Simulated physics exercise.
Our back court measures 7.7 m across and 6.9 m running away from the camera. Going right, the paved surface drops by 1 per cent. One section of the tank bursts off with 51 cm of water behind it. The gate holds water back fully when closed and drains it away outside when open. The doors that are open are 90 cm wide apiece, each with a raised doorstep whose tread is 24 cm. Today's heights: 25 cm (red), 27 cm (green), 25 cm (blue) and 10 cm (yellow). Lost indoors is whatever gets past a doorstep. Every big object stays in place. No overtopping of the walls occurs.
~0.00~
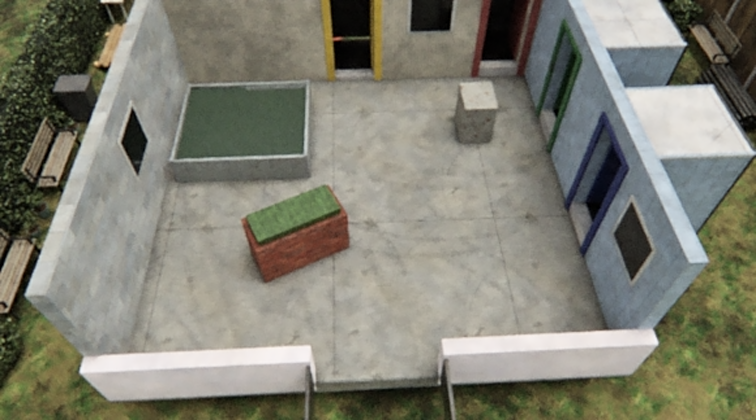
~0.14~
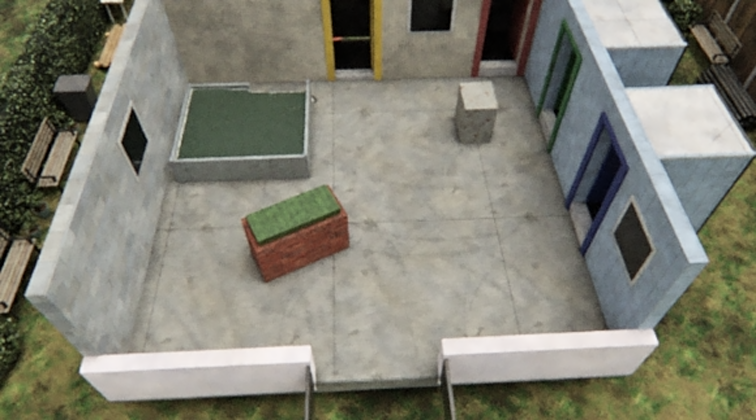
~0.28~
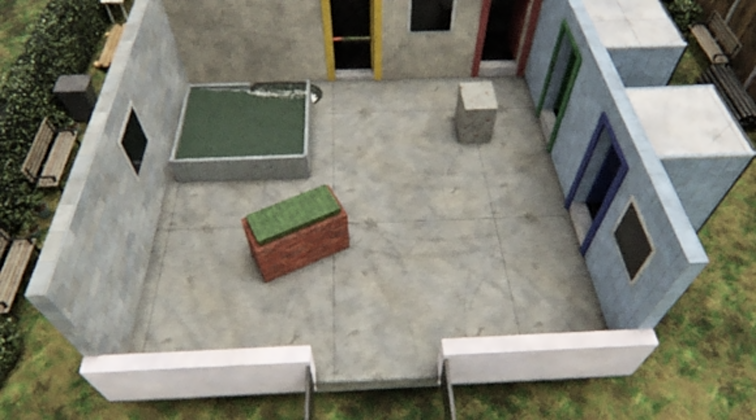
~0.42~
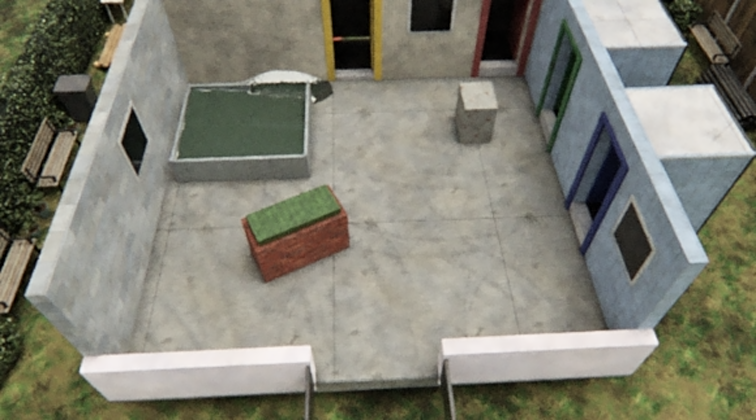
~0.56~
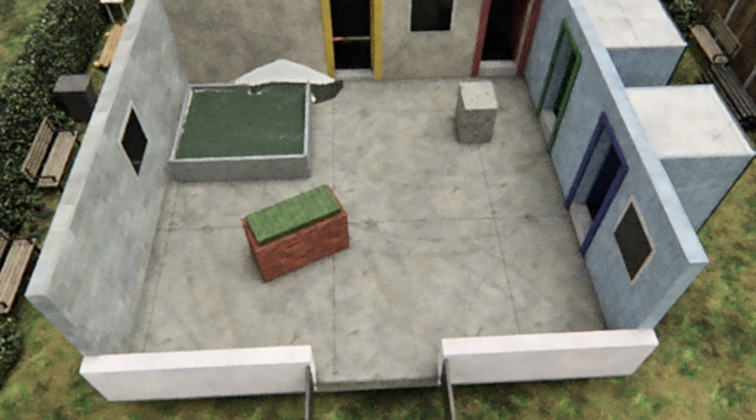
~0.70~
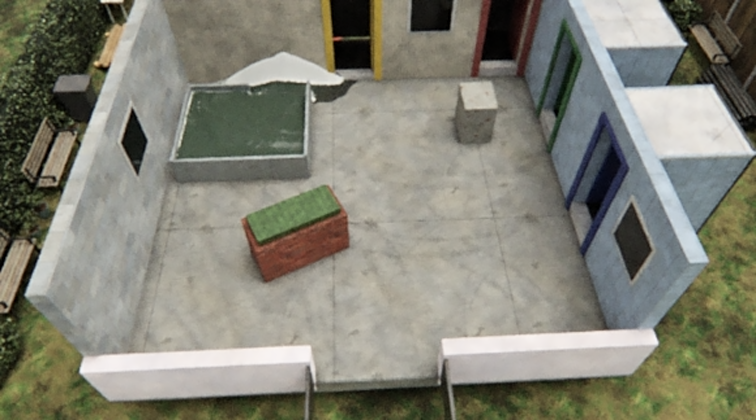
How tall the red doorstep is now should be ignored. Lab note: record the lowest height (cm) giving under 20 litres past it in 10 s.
Lowest height: 11 cm.
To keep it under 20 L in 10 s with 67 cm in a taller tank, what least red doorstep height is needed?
About 14.5 centimetres.
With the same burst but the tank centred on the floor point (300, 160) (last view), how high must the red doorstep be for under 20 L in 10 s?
Near 11.0 cm.
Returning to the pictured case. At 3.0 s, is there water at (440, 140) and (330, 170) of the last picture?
Taking them in turn, they come out submerged and spared.
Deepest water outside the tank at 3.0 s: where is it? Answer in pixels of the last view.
(198, 85).
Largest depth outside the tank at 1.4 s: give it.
Max depth: About 45 cm.
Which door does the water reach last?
That would be the blue door.
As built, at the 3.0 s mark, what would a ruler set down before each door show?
In cm - red: 3, green: 8, blue: 0, yellow: 12.
After 1.4 s water covers 10 % of the floor, deepest (45 cm) near (286, 88); it has not reached the red door.
After 3.0 s water covers 30 % of the floor, deepest (36 cm) near (198, 85); 3 cm at the red door, 0 litres in over its 25 cm doorstep.
After 10.0 s water covers 75 % of the floor, deepest (16 cm) near (285, 93); 10 cm at the red door, 0 litres in over its 25 cm doorstep.
At the red door as built, the water arrived by 2.3 s and peaked near 15 cm at 4.8 s.
Run again over the same 10 s with other heights there, 43 litres in over 9 cm, 11 litres over 12 cm. The limit of 20 litres is kept from about 11 cm up.
